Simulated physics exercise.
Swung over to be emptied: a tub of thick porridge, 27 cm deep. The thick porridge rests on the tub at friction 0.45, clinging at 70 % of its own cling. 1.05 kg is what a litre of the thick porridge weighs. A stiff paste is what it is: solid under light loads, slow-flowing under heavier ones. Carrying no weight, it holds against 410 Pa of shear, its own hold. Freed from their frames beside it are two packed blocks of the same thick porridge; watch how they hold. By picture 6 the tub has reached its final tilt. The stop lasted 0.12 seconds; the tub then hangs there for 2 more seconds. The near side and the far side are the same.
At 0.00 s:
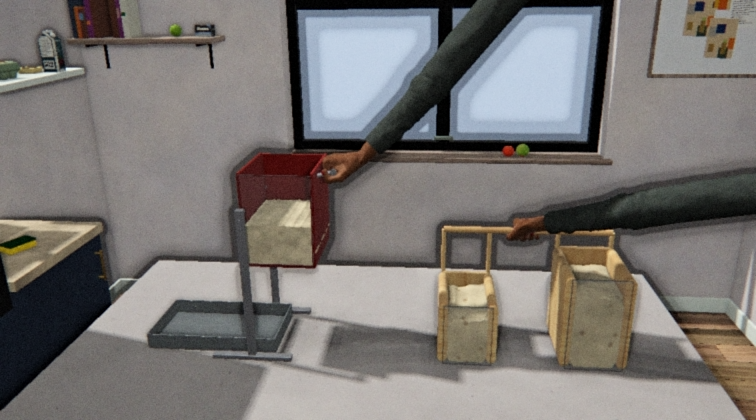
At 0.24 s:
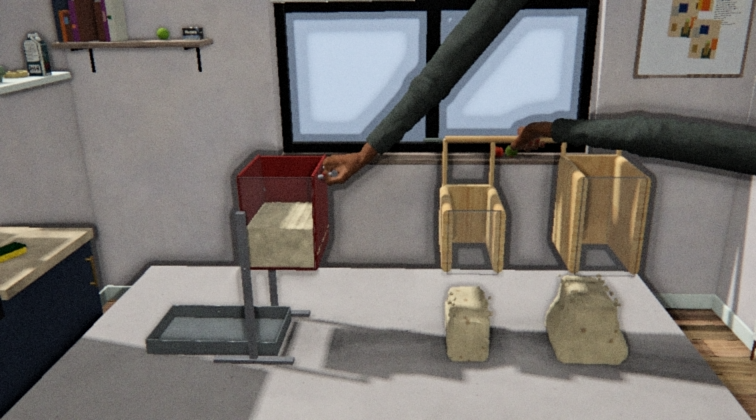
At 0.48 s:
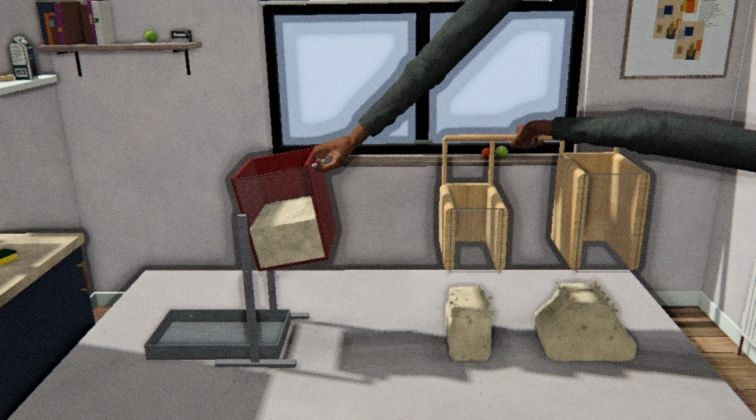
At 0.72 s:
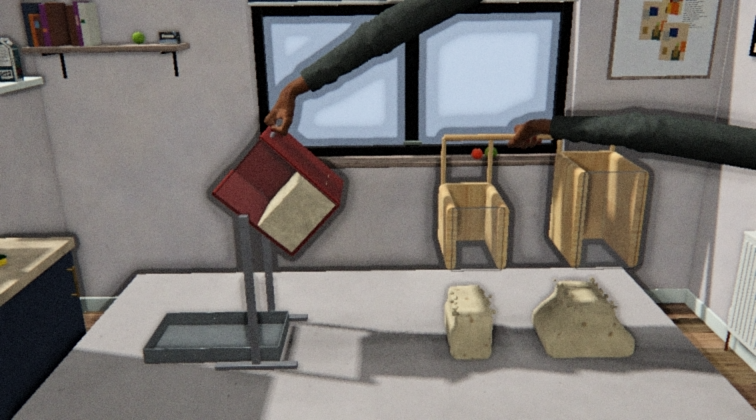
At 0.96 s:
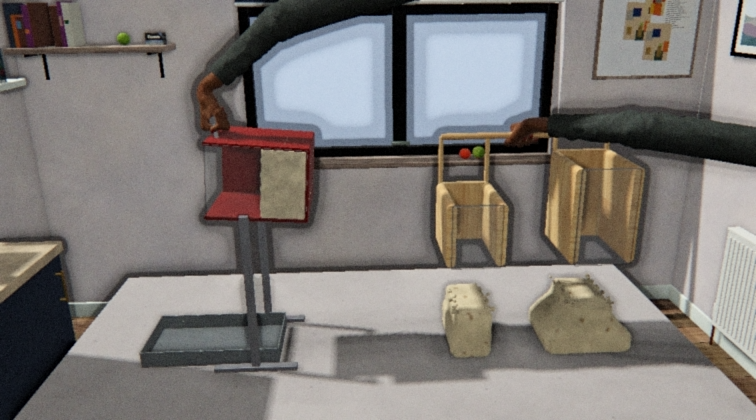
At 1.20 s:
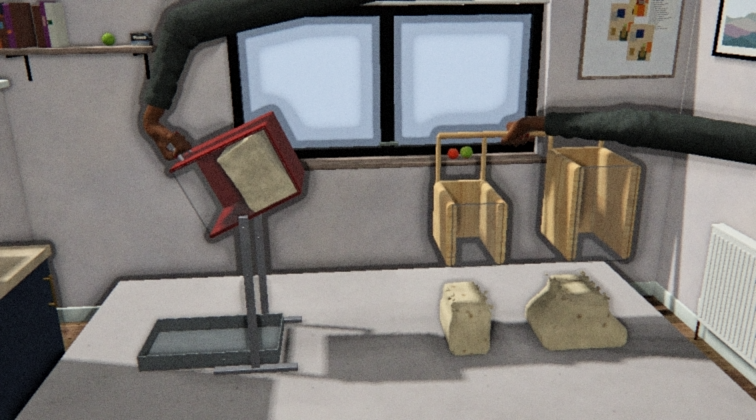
At the start, one hand grips a red tub of thick porridge on a stand while another lifts wooden moulds off two pale blocks. The right block slumps wider and lower as the tub turns leftward, past its side to mouth-down, with the porridge still inside.
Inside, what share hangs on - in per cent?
I would say around 0 per cent.
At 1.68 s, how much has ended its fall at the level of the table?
Down at that time: Approx. 0 %.
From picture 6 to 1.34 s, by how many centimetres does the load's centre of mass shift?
It has gone close to 8 cm.
After 1.34 s, the tub is at 115 degrees and holds 100 %.
After 1.51 s, the tub is at 115 degrees and holds 54 %.
After 1.68 s, the tub is at 115 degrees and holds 17 %.
After 1.85 s, the tub is at 115 degrees and holds 0 %.
After 3.20 s, at the end, the tub is at 115 degrees and holds 0 %.
